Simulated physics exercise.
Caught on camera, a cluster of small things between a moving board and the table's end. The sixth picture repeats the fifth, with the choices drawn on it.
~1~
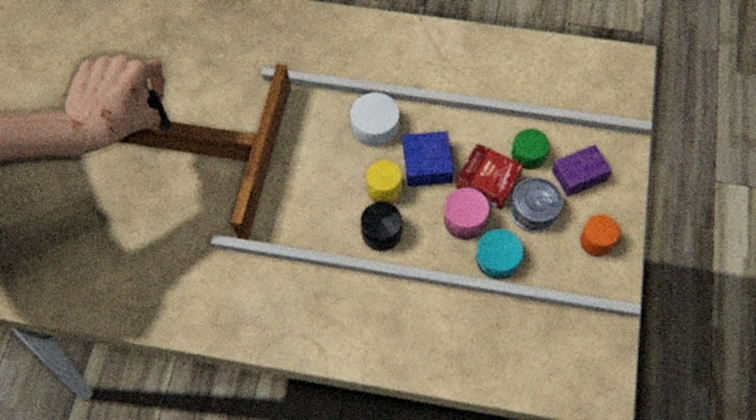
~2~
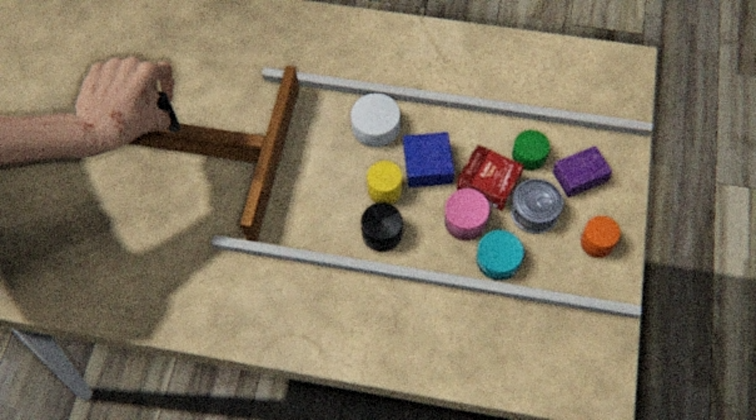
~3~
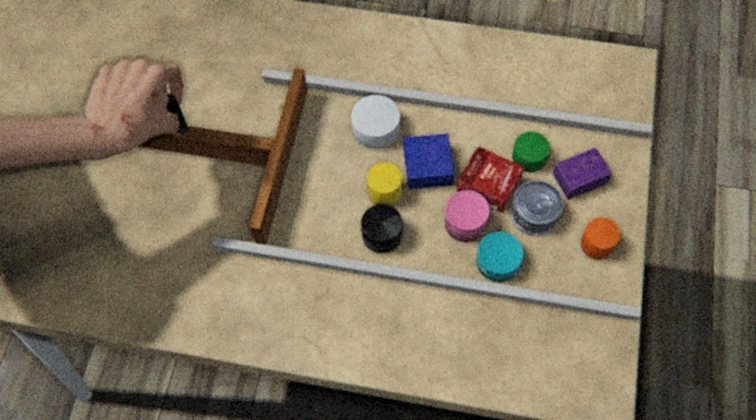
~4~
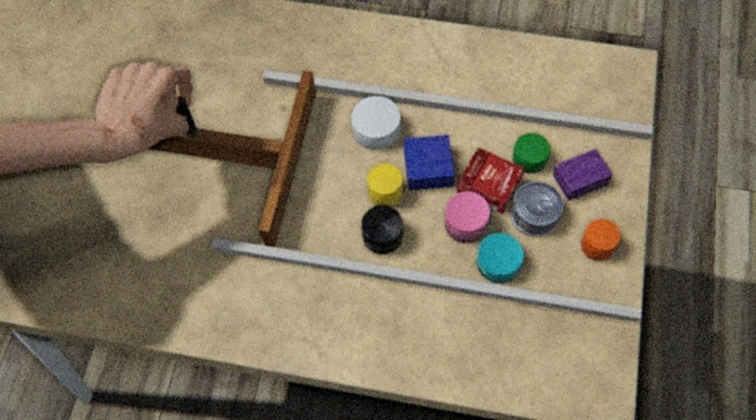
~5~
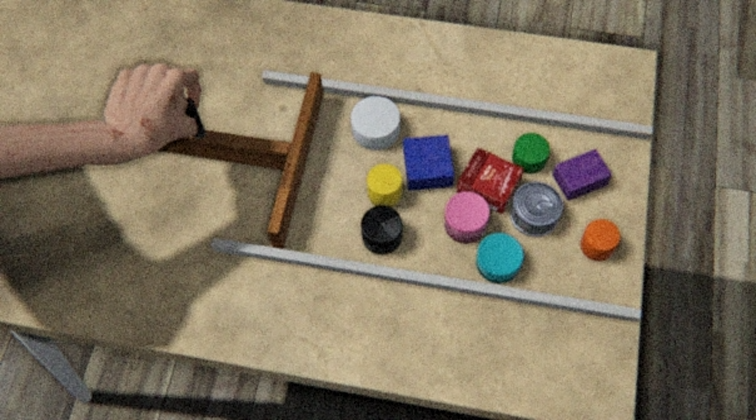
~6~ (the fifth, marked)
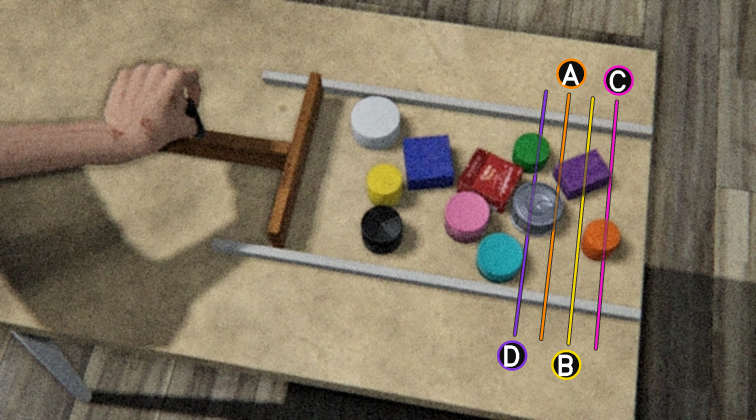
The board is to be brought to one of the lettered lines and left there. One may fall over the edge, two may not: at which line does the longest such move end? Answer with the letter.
As far as mark D.
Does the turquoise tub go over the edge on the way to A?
By then, no.
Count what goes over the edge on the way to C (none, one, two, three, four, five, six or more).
By then, six or more.
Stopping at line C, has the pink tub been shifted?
By then, yes.
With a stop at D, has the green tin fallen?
No.
On the marked copy, A at (556, 209); B at (581, 213); C at (607, 217); D at (532, 205).
Following D. Soon after the start, board (378, 161); white pot (420, 125); black tin (393, 232).
Later, board (464, 175); orange pot (638, 262); grey tin (600, 240).
In the end, board (531, 185); orange pot over the edge; grey tin (637, 271); one fallen.
As for the rest, A drops four; B drops five; C drops eight.
